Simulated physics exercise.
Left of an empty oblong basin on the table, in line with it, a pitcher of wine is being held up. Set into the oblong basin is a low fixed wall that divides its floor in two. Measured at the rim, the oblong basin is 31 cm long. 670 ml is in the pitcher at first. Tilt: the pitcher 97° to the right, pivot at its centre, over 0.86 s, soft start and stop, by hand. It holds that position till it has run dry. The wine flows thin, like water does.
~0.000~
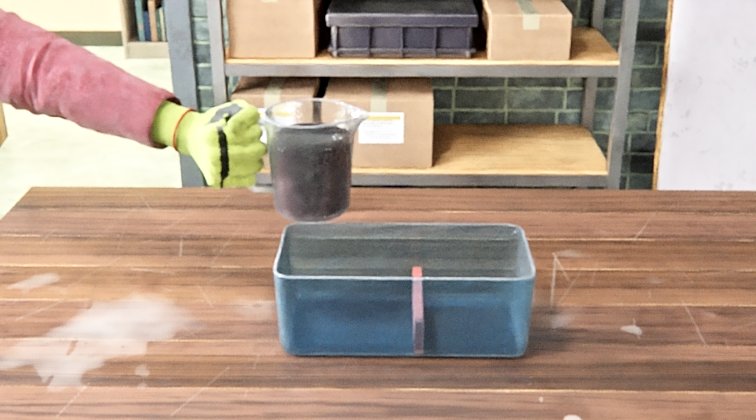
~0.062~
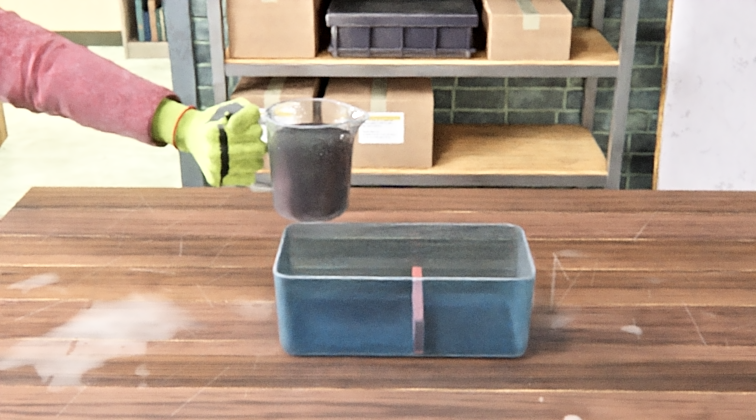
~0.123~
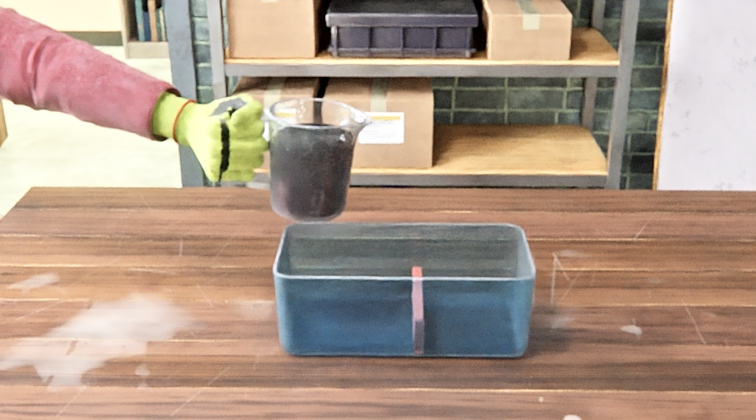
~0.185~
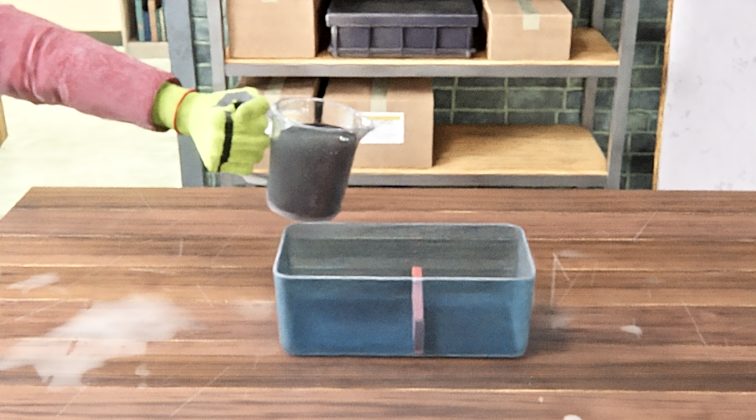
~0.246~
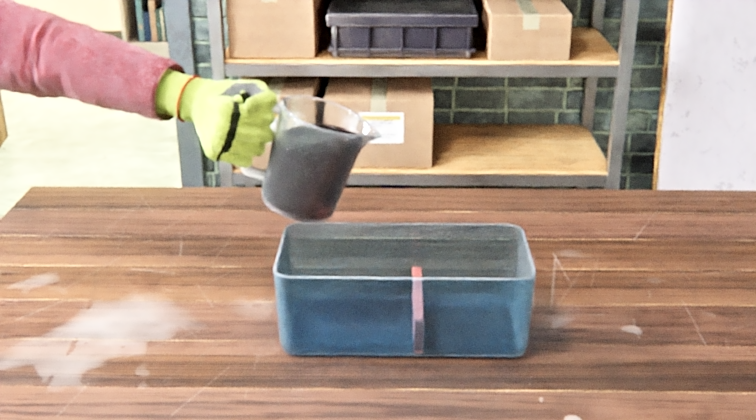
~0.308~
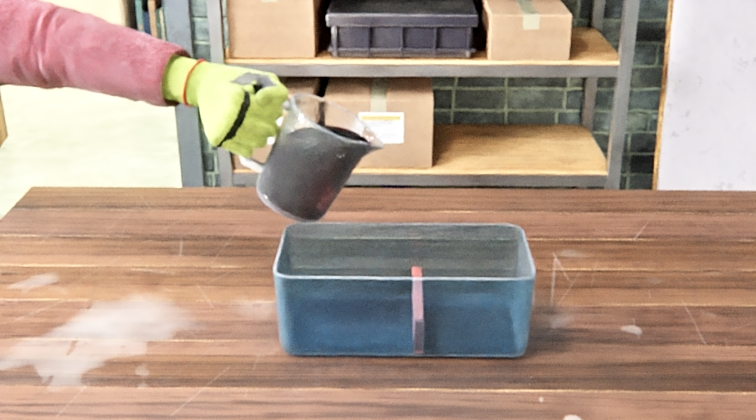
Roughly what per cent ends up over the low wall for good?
About 51 in every hundred.
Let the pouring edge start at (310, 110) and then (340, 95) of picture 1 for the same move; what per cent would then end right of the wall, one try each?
Respectively 5 and 0 %.
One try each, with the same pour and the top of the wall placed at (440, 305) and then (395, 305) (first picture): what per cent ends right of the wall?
Roughly 15 per cent, then 90 per cent.
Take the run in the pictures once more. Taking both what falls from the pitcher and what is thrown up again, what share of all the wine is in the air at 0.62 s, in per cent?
I'd say close to 18 per cent.
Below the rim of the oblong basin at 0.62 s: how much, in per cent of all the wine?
Close to 10 in a hundred.
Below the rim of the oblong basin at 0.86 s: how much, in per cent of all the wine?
Near 60 in a hundred.
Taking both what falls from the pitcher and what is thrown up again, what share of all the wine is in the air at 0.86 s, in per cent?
14 in a hundred, give or take.
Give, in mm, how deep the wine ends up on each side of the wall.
Left 14 mm, right 18 mm.
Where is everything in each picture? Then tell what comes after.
In the first frame, tilt 0°; pouring edge (369, 114); surface from (270, 134) to (351, 135); the oblong basin's rim runs from (281, 250) to (528, 251); the wall's top is at (418, 294).
In the second frame, tilt 1°; pouring edge (370, 116); surface from (270, 134) to (352, 135).
In the third frame, tilt 5°; pouring edge (373, 119); surface from (271, 133) to (354, 136).
In the fourth frame, tilt 11°; pouring edge (377, 126); surface from (274, 134) to (357, 136).
In the fifth frame, tilt 18°; pouring edge (381, 134); surface from (277, 136) to (363, 138).
In the sixth frame, tilt 28°; pouring edge (385, 146); surface from (274, 147) to (373, 141).
After 0.62 s the tilt is 80° and 72 per cent is still to pour, 2 is left of the wall and 8 right of it.
After 0.86 s the tilt is 97° and 25 per cent is still to pour, 22 is left of the wall and 38 right of it.
After 1.10 s the tilt is 97° and 6 per cent is still to pour, 40 is left of the wall and 51 right of it.
After 1.36 s the tilt is 97° and 1 per cent is still to pour, 47 is left of the wall and 51 right of it.
In the end 48 per cent lies left of the wall, 51 right of it and 1 outside.
